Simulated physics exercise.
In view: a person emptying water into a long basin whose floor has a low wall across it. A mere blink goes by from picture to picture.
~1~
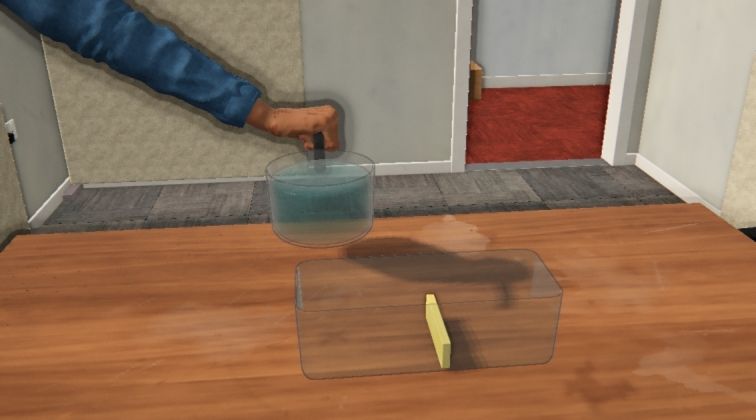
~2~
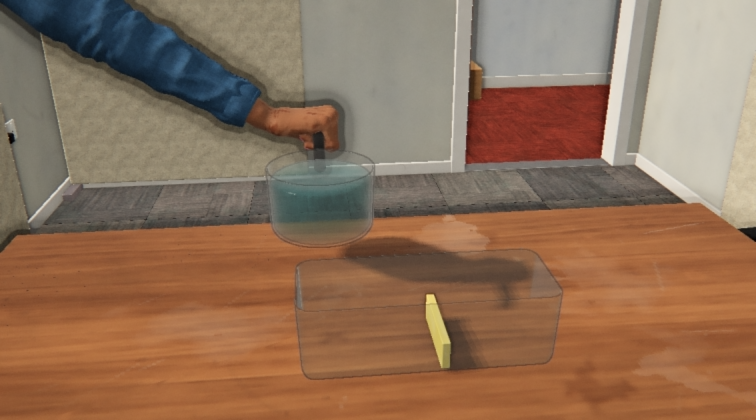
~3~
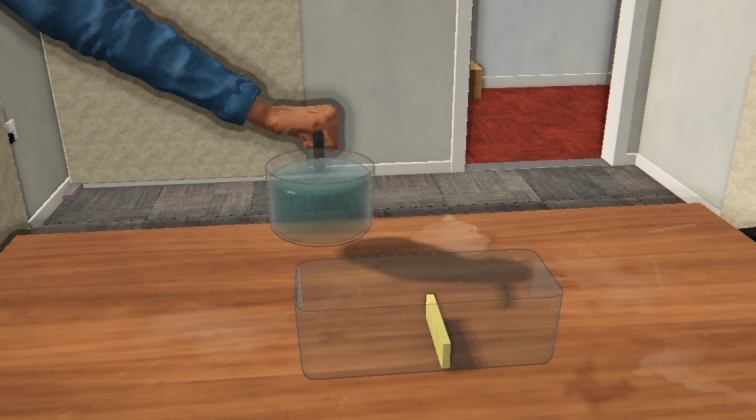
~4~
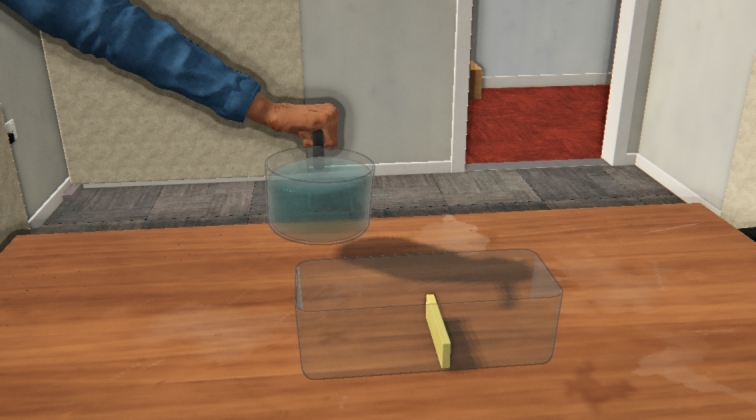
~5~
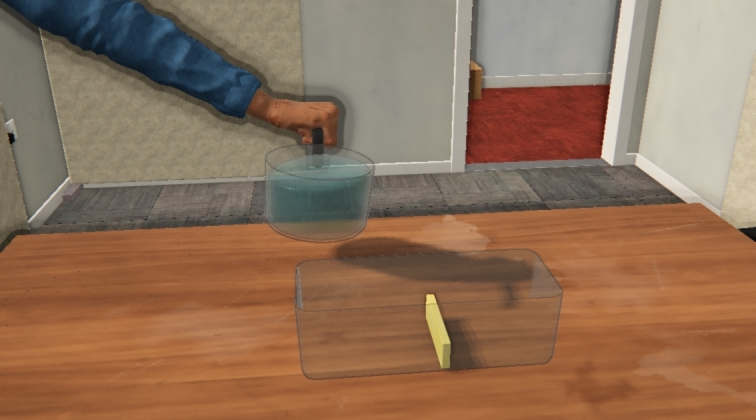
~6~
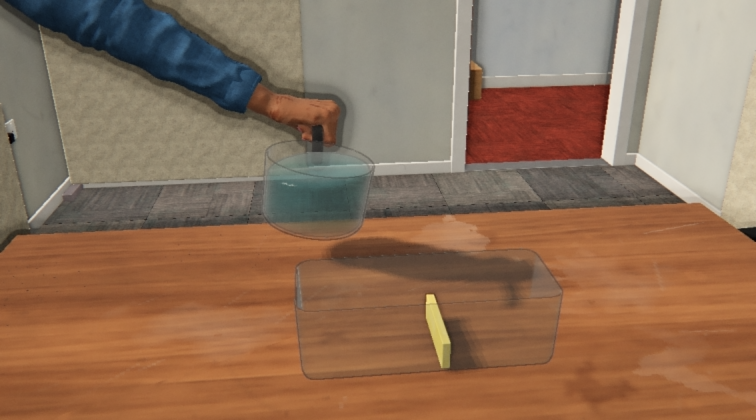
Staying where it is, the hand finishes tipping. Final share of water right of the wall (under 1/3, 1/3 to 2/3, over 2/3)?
Over 2/3.
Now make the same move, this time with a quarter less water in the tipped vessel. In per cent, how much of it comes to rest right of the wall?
Near 85 %.
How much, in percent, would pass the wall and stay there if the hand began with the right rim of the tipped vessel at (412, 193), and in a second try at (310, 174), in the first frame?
Roughly 85 % and 10 %.
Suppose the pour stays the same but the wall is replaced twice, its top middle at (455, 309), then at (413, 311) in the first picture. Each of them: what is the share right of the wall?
You'd get roughly 60 per cent the first time and roughly 95 per cent the second.
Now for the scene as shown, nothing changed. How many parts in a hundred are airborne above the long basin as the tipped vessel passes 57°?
About 25 per cent.
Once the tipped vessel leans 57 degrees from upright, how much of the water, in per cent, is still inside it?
75 %.
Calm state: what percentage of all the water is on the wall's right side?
Close to 85 per cent.
A moment on, the tilt is 57° and 73 per cent is still to pour, 5 is left of the wall and 0 right of it.
Next, the tilt is 89° and 21 per cent is still to pour, 6 is left of the wall and 46 right of it.
Then the tilt is 97° and 3 per cent is still to pour, 9 is left of the wall and 82 right of it.
Later the tilt is 97° and 0 per cent is still to pour, 14 is left of the wall and 84 right of it.
Finally, 15 per cent lies left of the wall, 84 right of it and 1 outside.
